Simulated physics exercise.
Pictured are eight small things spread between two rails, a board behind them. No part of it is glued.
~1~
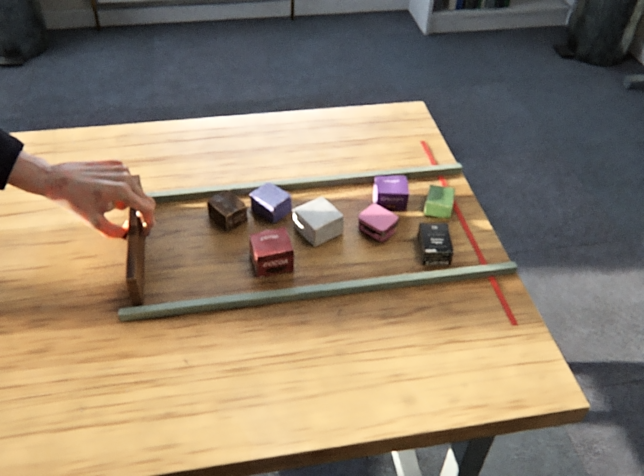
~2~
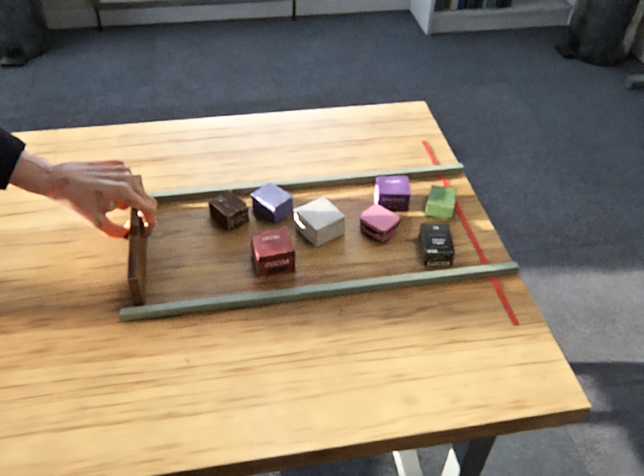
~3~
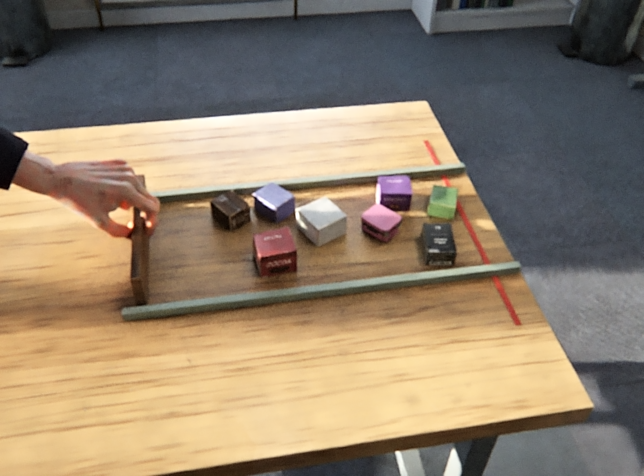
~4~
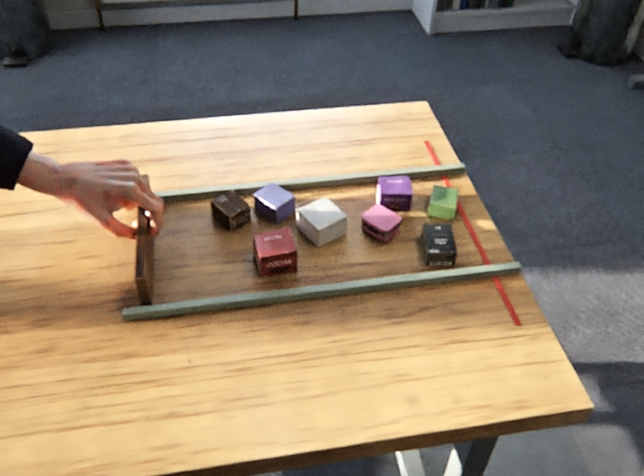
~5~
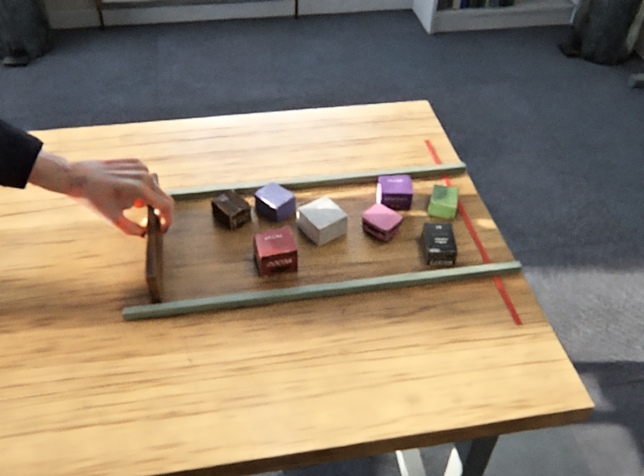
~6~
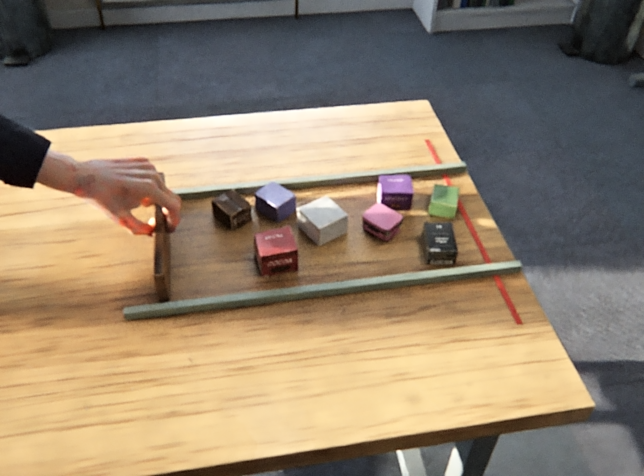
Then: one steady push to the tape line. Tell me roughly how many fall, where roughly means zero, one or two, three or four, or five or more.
Roughly, five or more fall.
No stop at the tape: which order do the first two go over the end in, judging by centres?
Order, earliest first: Green block, purple box.
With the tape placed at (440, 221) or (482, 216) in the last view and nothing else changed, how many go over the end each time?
Floor count: 2; 8.
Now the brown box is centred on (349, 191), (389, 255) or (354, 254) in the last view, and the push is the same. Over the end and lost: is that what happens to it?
The brown box is lost; drops off; is lost.
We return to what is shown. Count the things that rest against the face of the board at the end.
3 touch it.
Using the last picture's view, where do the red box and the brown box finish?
Around (503, 240) and around (468, 188).
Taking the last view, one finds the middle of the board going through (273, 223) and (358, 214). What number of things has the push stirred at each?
The counts are 3 and 7.
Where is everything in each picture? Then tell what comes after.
In the first picture, green block (440, 202); black box (435, 244); purple box (391, 194); board (137, 238); tape (462, 219).
In the second picture, black box (437, 244); red box (273, 253).
In the third picture, purple box (394, 193); brown box (231, 211).
In the fourth picture, green block (444, 202); pink case (381, 225).
In the fifth picture, black box (439, 243); blue block (275, 202).
In the sixth picture, green block (444, 200); black box (440, 243); purple box (395, 192); board (162, 235); tape (466, 218).
Early on, none off yet; green block at rest near (444, 200); black box at rest near (440, 243); purple box at rest near (395, 192).
A while later, none off yet; green block travelled about its own width near (464, 201); black box at rest near (442, 243); purple box travelled about its own width near (433, 185).
Finally, the number that fall off is five or more; lost, blue block, pink case, purple box, black box and green block.
